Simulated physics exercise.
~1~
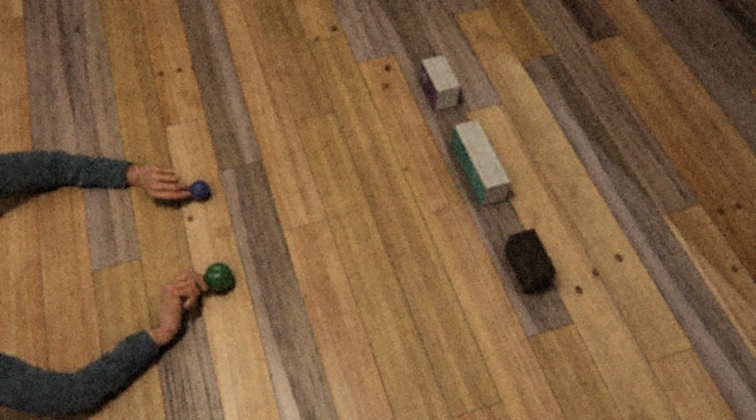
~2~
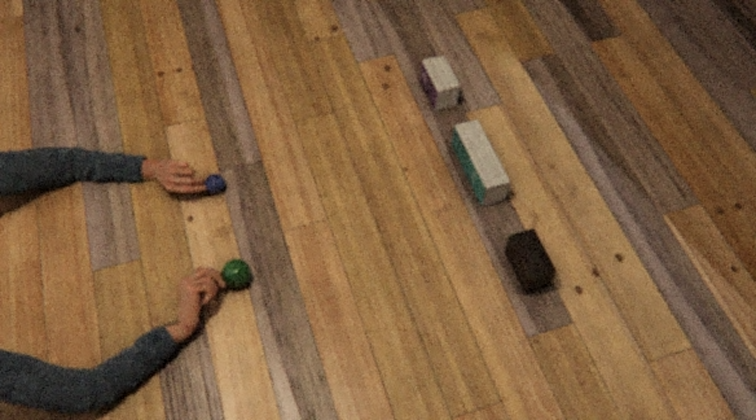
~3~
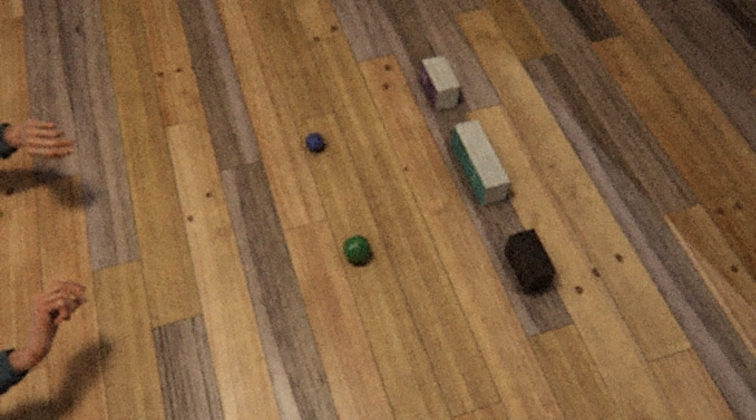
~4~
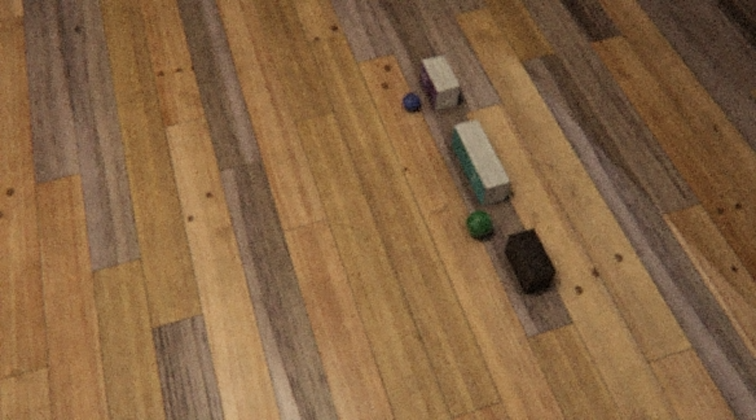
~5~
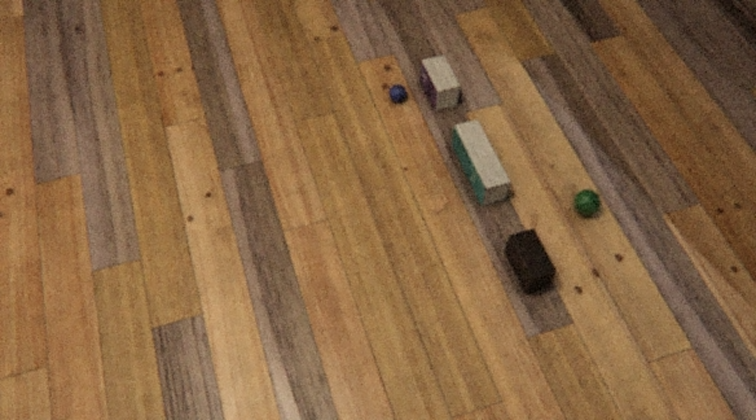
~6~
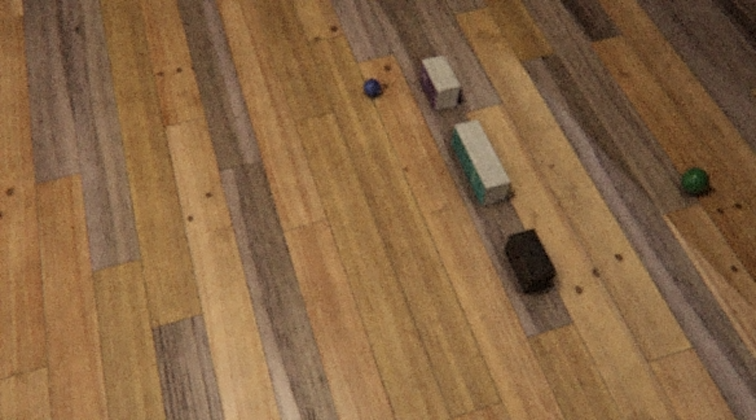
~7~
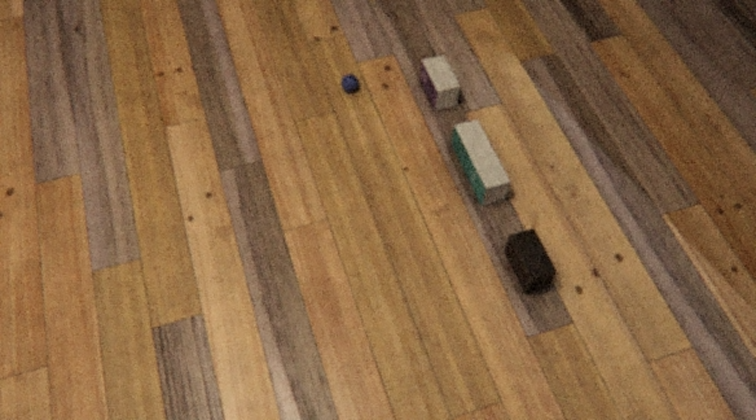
Two hands pushed a green ball and a smaller blue ball across a wooden floor toward three blocks; the green one rolled through a gap and out of sight, while the blue one bounced off the far block and drifted back left.
